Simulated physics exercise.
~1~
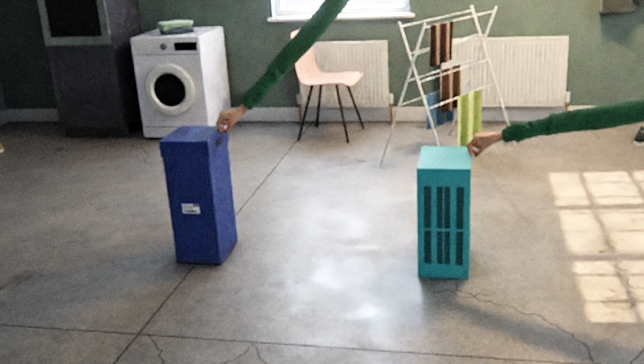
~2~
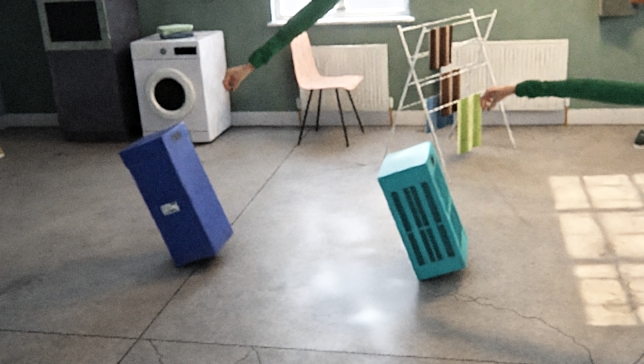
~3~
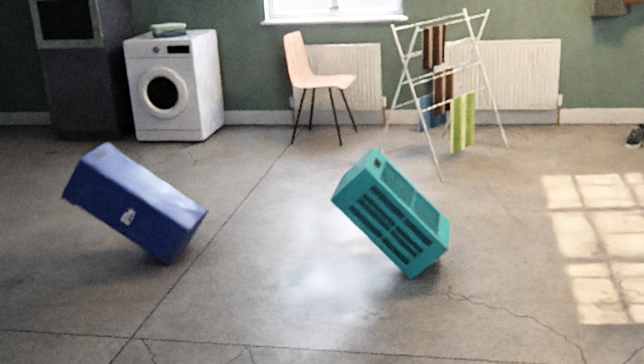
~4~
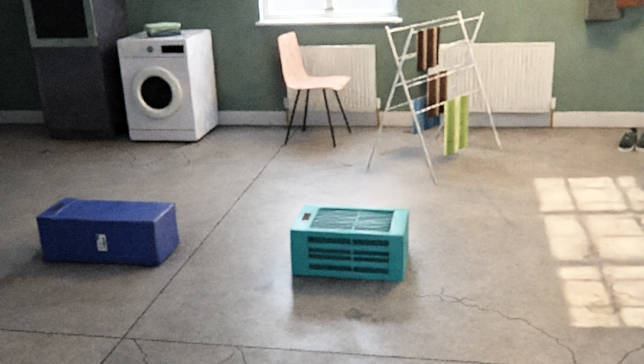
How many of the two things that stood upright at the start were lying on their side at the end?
Two were lying on their side at the end, the blue tote and the turquoise crate.
